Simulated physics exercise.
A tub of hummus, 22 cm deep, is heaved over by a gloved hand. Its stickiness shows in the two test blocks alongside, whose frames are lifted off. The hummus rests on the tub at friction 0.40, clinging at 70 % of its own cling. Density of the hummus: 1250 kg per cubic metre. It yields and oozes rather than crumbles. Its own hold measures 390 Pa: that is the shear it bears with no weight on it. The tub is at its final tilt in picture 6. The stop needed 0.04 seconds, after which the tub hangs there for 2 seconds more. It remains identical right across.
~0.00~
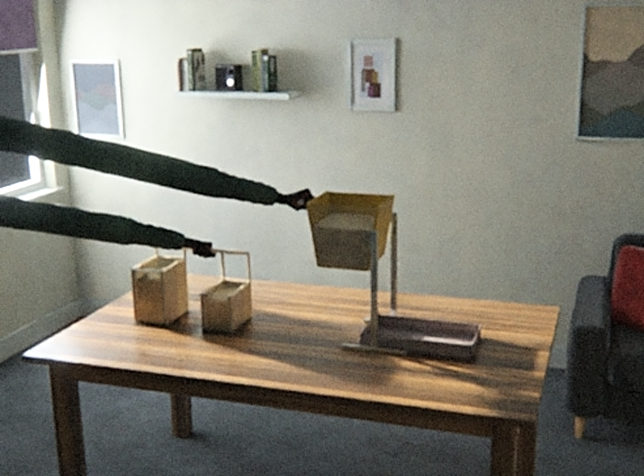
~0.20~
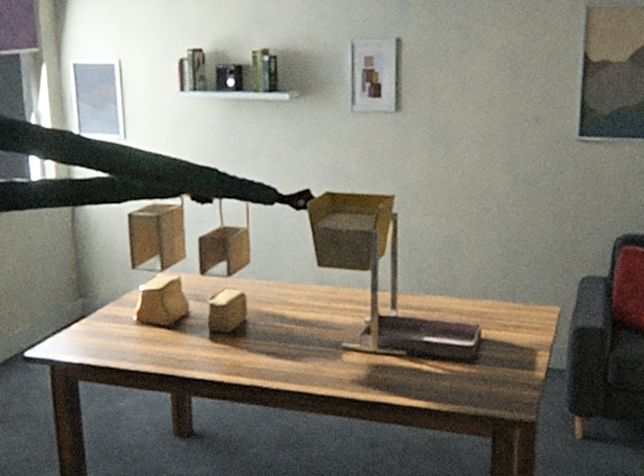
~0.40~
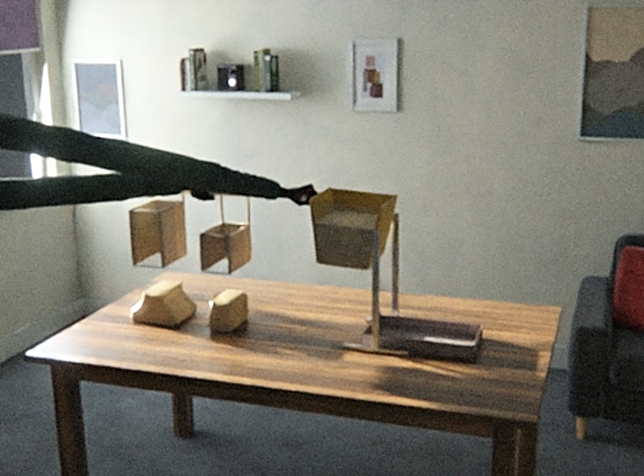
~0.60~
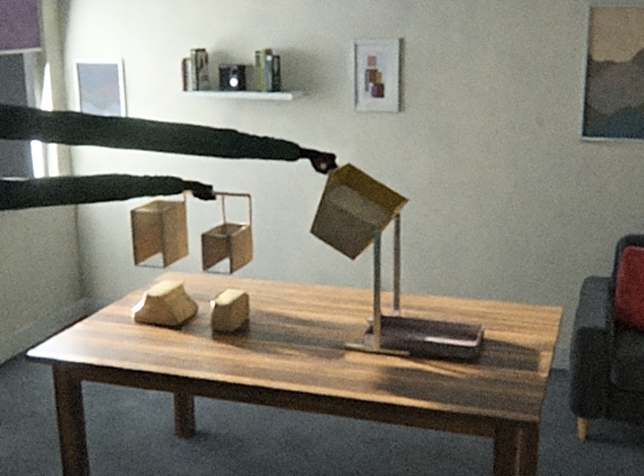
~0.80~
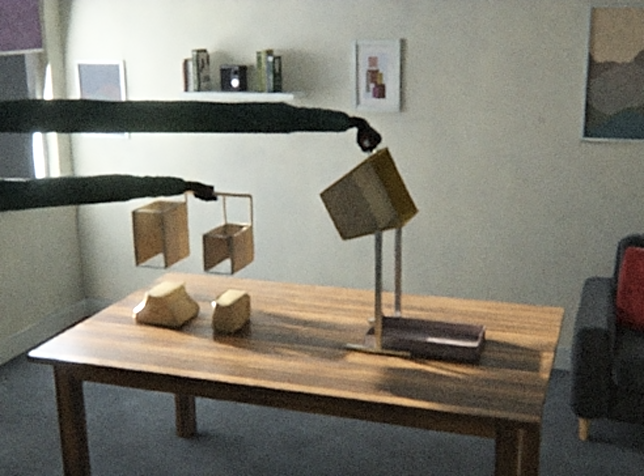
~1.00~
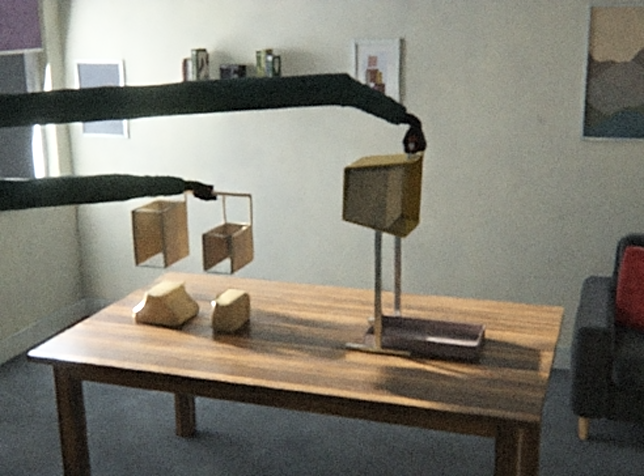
Two dark arms lift box molds off two soft blocks, then tilt a raised tub sideways.
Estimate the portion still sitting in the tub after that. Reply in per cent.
The portion still in the tub is near 37 %.
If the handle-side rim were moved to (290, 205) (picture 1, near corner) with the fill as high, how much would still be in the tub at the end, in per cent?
I'd say around 25 percent would remain in the tub at the end.
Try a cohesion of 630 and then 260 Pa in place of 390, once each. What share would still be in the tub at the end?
About 0 % first, about 30 % second.
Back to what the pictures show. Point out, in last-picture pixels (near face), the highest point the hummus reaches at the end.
About (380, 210).
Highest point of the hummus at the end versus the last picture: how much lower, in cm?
The top ends up some 14 cm below its level in the last picture.
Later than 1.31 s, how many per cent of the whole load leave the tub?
Around 18 percent of the load.
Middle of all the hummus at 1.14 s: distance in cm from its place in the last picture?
7 cm.
After 1.14 s, the tub is at 93 degrees and holds 99 %.
After 1.31 s, the tub is at 93 degrees and holds 55 %.
After 1.48 s, the tub is at 93 degrees and holds 40 %.
After 1.65 s, the tub is at 93 degrees and holds 37 %.
After 3.00 s, the tub is at 93 degrees and holds 37 %.
